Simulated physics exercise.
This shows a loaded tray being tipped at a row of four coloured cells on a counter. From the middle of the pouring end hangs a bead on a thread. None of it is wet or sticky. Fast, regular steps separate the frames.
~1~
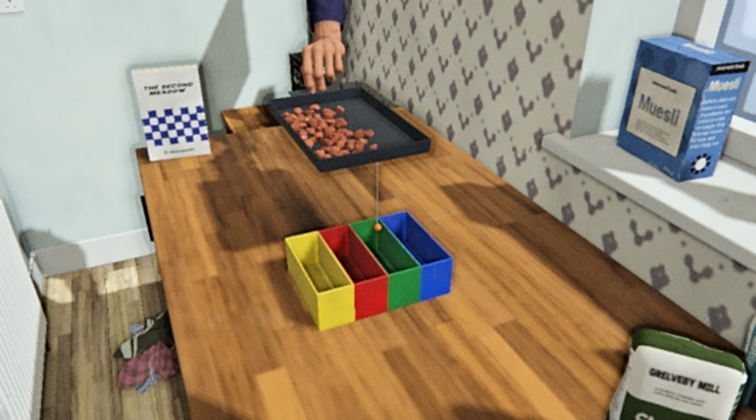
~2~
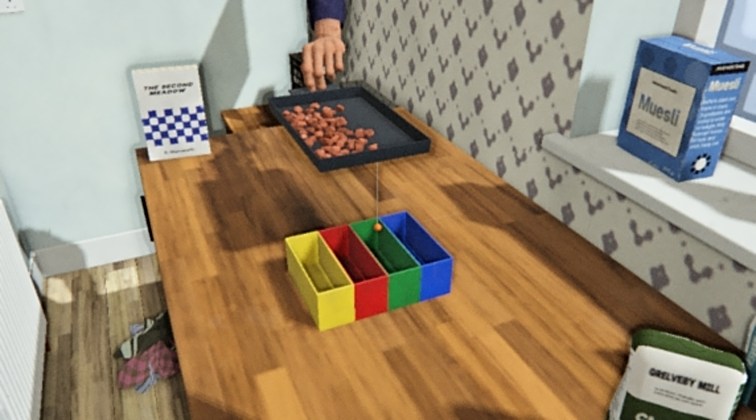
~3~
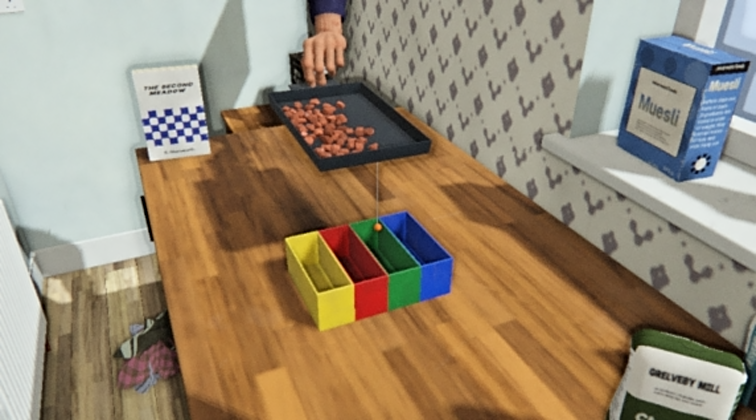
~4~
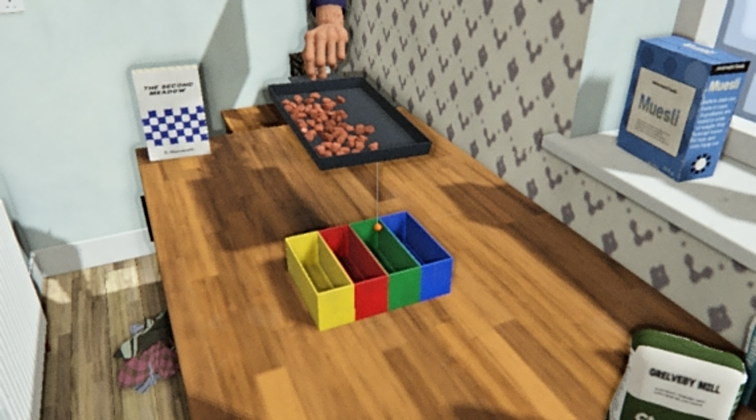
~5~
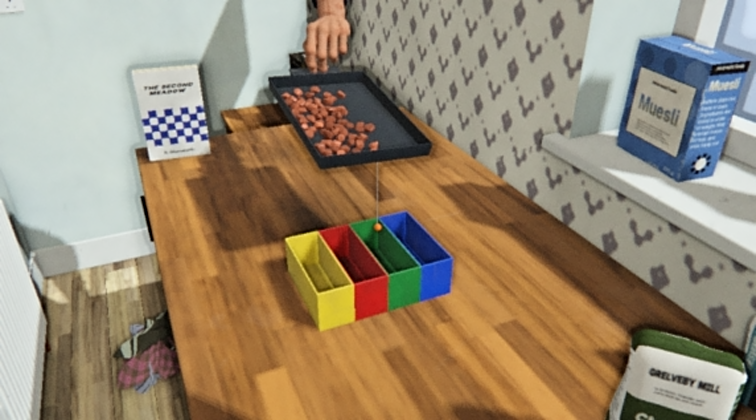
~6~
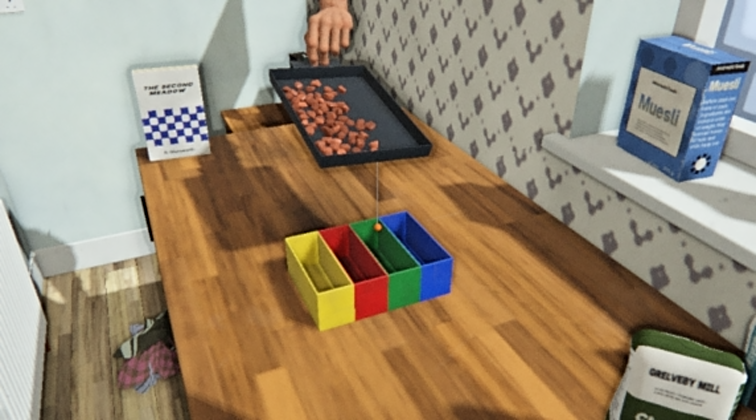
A wooden counter beside a patterned wall and a window ledge is seen from above at an angle. A hand grips the far end of a dark tray of reddish-brown chunks, with a bead hanging on a thread below its near end, over yellow, red, green and blue cells, left to right. The tray tilts slightly, its near right corner lowest, while the camera stays still.
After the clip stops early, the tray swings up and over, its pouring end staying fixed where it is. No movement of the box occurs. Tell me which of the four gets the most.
The blue cell gets the most.
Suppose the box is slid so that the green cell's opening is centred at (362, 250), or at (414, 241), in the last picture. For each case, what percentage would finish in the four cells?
It comes to about 20 per cent the first time and about 100 per cent the second.
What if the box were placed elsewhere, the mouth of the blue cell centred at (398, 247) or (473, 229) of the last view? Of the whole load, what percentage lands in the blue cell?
Approximately 20 percent, followed by approximately 0 percent.
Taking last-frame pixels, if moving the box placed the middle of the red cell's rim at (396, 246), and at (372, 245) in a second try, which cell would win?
One: The green one. Two: Blue.
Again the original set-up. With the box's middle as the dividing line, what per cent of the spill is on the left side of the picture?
Close to 0 in a hundred.
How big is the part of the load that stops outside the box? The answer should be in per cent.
40 per cent.
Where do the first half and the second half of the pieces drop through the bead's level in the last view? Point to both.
(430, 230) for the early half, (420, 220) for the late half.
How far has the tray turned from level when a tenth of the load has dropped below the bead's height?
Roughly 75 degrees of turn.
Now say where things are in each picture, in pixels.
Corners of the pouring end near (320, 159) and (429, 139), level; middle of the load near (329, 131), bits of crushed brick; bead on its thread near (378, 227); yellow cell near (336, 304); red cell near (371, 295); green cell near (404, 285); blue cell near (436, 277), in the first picture.
Corners of the pouring end near (320, 159) and (430, 139), level; middle of the load near (329, 130), in the second picture.
Corners of the pouring end near (320, 158) and (430, 140), tipped barely, lowest at the right corner; middle of the load near (329, 128), in the third picture.
Corners of the pouring end near (321, 157) and (430, 141), tipped a little, lowest at the right corner; middle of the load near (329, 124), in the fourth picture.
Corners of the pouring end near (322, 156) and (431, 143), tipped a little, lowest at the right corner; middle of the load near (329, 120), in the fifth picture.
Corners of the pouring end near (322, 155) and (431, 144), tipped a little, lowest at the right corner; middle of the load near (330, 117); yellow cell near (336, 304); red cell near (371, 295); green cell near (404, 285); blue cell near (436, 277), in the sixth picture.
Shortly afterwards, tray tipped steeply; the whole lot on the tray.
Next, tray tipped right over; near half on the tray; a little in the blue cell; only a few in the red cell; near a third falling or outside the box.
Some moments later, tray tipped past a quarter turn; near half in the blue cell; a little in the green cell; only a few in the red cell; near a third falling or outside the box.
In the end, tray tipped past a quarter turn; near half in the blue cell; a little in the green cell; only a few in the red cell; none at all in the yellow cell; near a third outside the box.
